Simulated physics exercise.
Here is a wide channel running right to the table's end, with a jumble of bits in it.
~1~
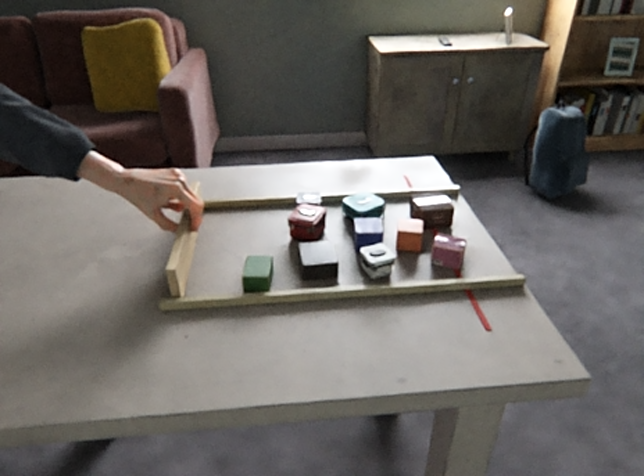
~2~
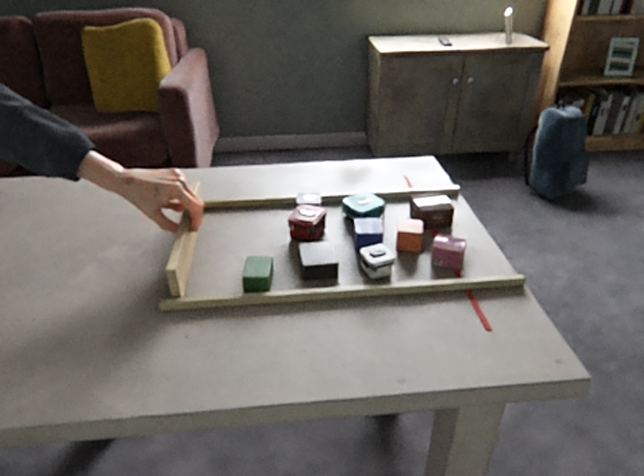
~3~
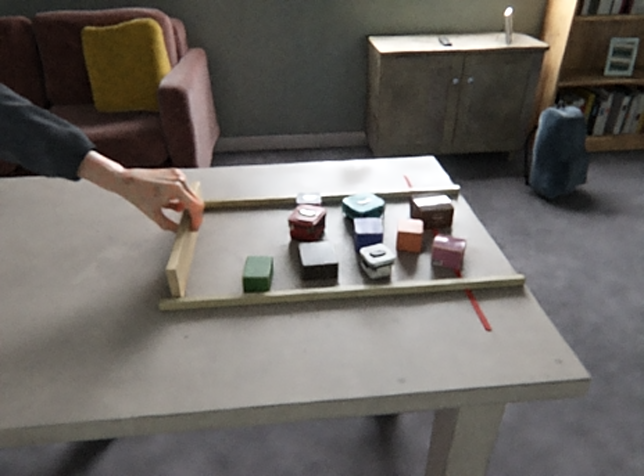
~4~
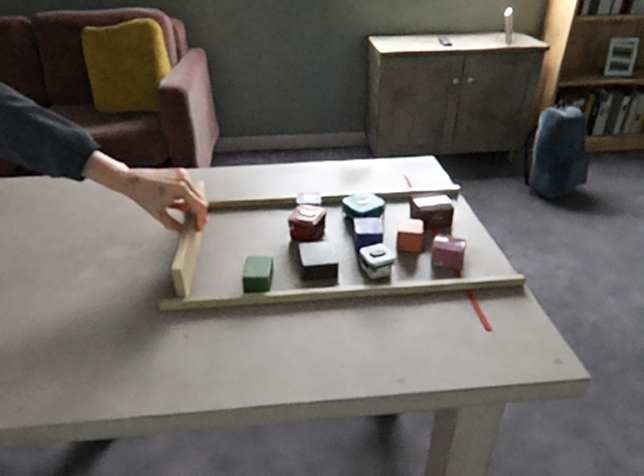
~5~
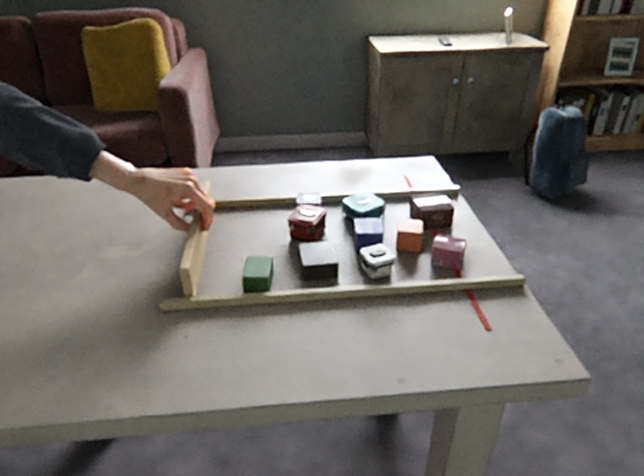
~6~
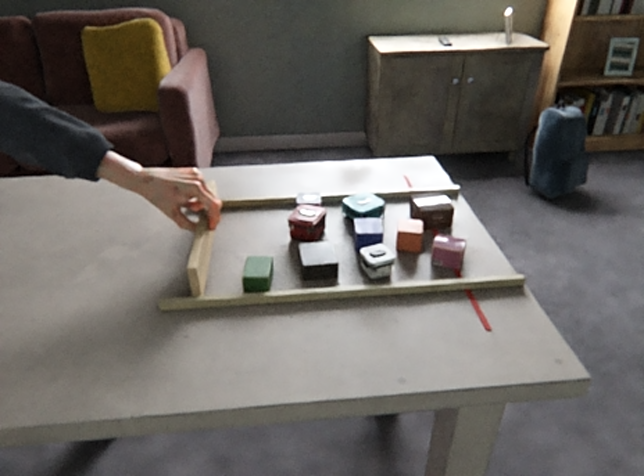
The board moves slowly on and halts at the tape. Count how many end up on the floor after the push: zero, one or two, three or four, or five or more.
Three or four.
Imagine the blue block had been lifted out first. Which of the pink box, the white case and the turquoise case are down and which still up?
So: The pink box goes down, the white case goes down, the turquoise case does not drop.
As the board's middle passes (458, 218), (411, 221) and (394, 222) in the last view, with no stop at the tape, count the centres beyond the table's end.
6, 2, 0.
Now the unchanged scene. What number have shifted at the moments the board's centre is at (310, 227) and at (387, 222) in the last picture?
First 5 and then 10.
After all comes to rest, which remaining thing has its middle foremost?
Looks like the turquoise case to me.
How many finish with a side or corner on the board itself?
4 end up touching it.
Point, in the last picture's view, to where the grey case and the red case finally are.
First (432, 198), then (445, 212).
Soon after, none off yet; brown box at rest near (431, 211); pink box at rest near (449, 251); orange block at rest near (409, 235).
In the end, the number that fall off is three or four; gone, white case, pink box and brown box.
